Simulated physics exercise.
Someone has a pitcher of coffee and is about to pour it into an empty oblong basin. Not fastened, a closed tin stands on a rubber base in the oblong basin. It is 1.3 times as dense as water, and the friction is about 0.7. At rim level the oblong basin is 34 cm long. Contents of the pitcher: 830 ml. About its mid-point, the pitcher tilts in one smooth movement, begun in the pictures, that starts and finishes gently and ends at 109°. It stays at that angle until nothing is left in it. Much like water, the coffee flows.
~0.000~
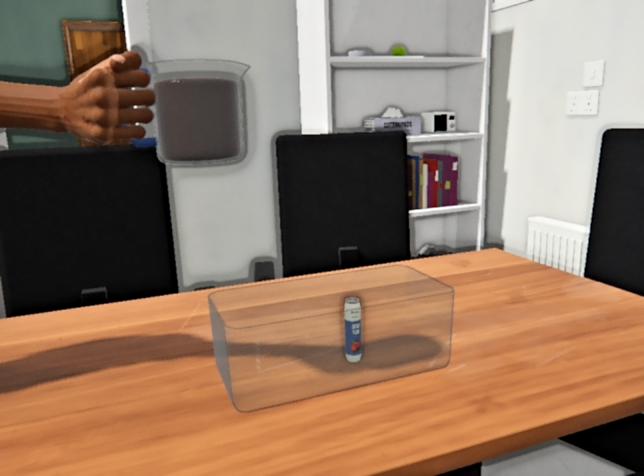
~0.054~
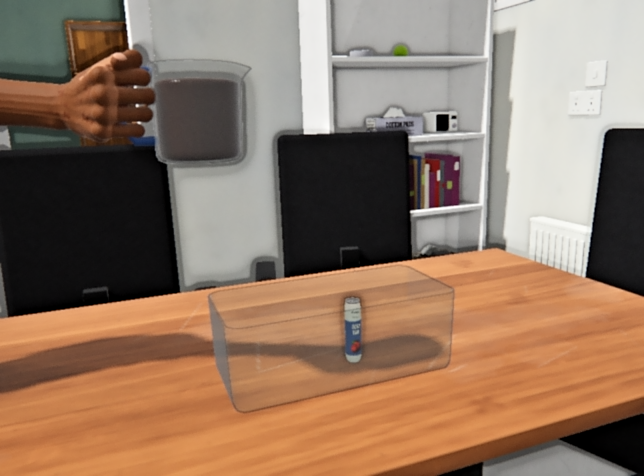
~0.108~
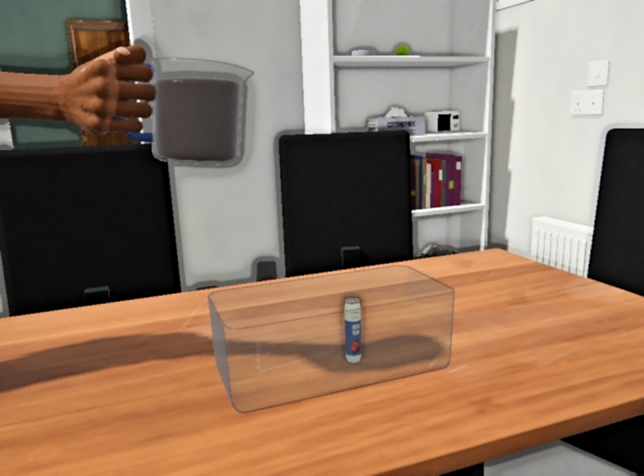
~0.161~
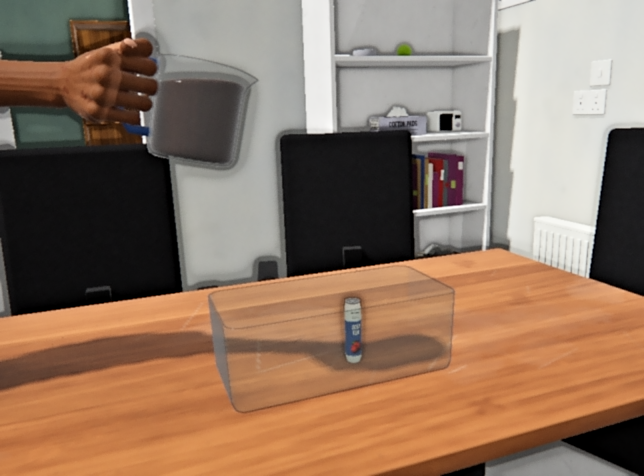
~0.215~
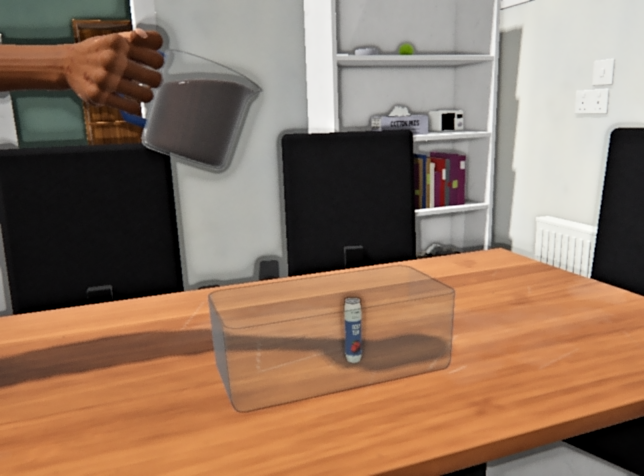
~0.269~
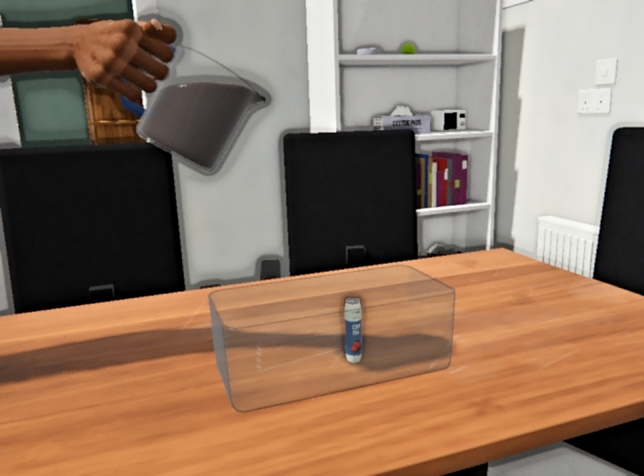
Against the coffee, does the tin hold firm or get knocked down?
It gets knocked down.
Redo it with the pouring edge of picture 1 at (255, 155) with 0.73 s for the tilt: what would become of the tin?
It does not tip.
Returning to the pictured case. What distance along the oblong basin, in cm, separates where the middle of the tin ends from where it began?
Looks like roughly 8.0 cm in total.
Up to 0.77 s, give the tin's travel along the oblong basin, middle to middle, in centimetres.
Roughly 4 cm.
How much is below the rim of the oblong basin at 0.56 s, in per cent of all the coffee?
Some 6 per cent.
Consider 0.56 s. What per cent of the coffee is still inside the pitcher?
Fraction remaining: Approx. 56 per cent.
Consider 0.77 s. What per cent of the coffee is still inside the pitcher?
I'd say some 12 per cent remains.
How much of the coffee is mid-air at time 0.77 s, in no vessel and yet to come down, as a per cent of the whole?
Near 32 per cent, I'd say.
Then, 0.56 s in, the tilt is 95° and 56 per cent is still to pour; the tin stands where it began.
Then, 0.77 s in, the tilt is 109° and 12 per cent is still to pour; the tin leans 9°.
Then, 0.99 s in, the tilt is 109° and 1 per cent is still to pour; the tin lies on its side.
Then, 1.23 s in, the tilt is 109° and 0 per cent is still to pour; the tin lies on its side.
Finally, the tin lies on its side.
